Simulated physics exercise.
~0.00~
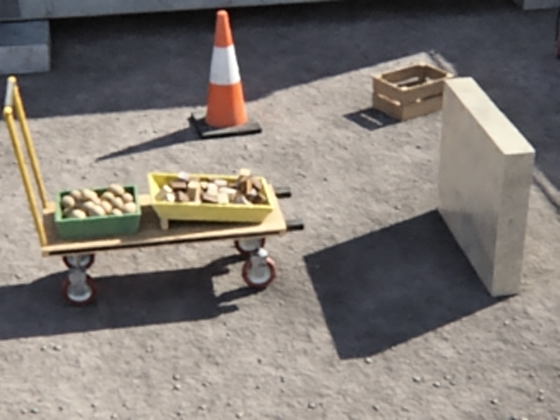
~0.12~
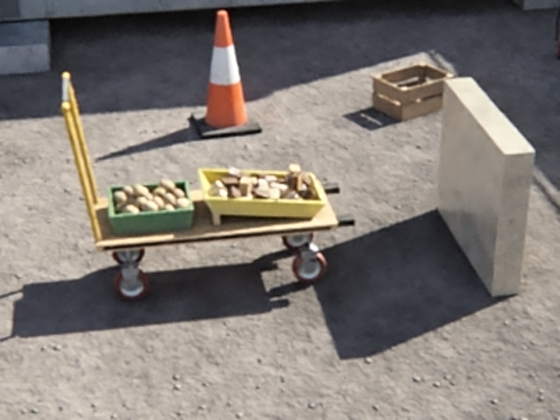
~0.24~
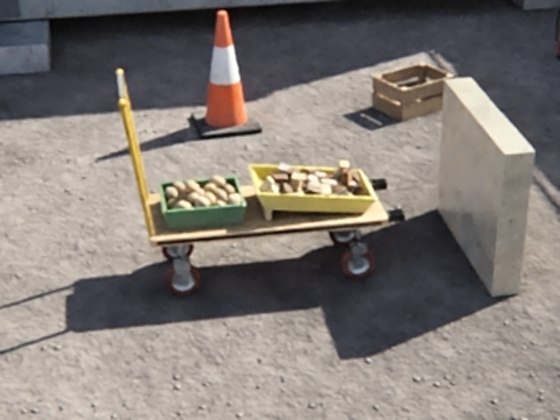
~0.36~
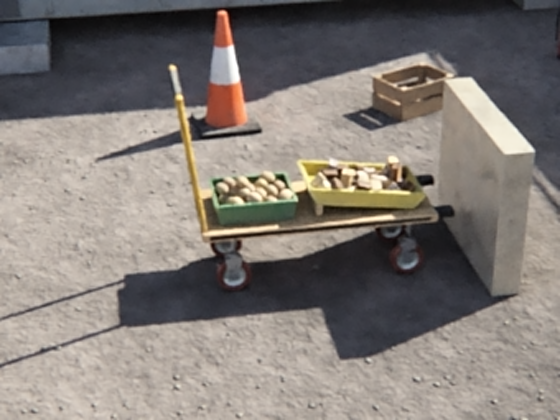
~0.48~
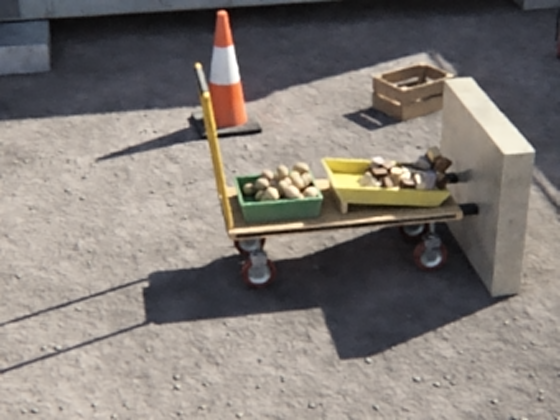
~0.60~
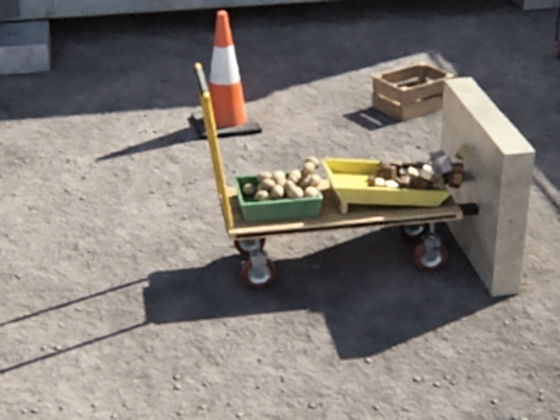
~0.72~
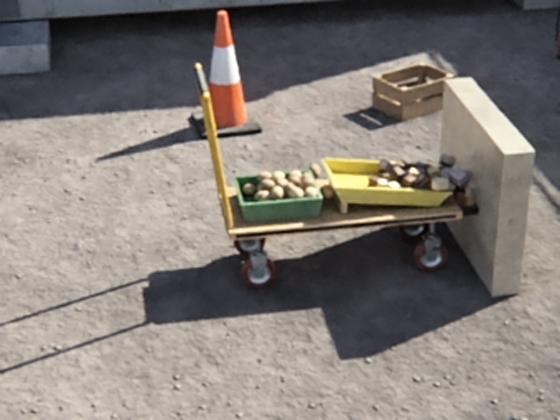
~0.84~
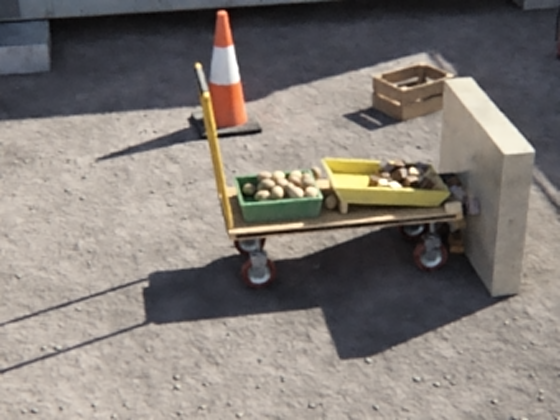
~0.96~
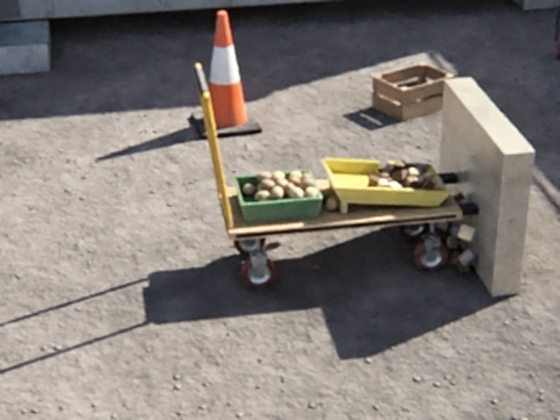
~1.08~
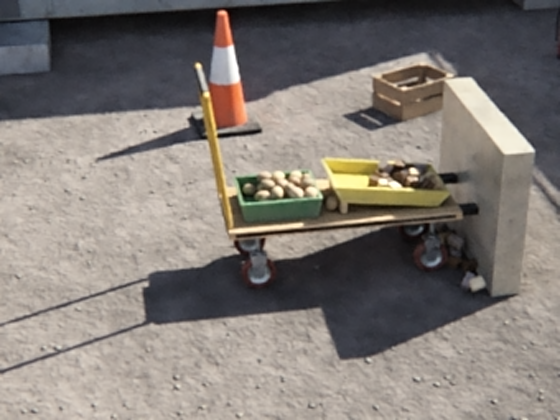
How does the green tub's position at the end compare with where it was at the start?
The green tub ends up farther to the right, closer to the wall, having ridden there on the trolley from the left side of the view.
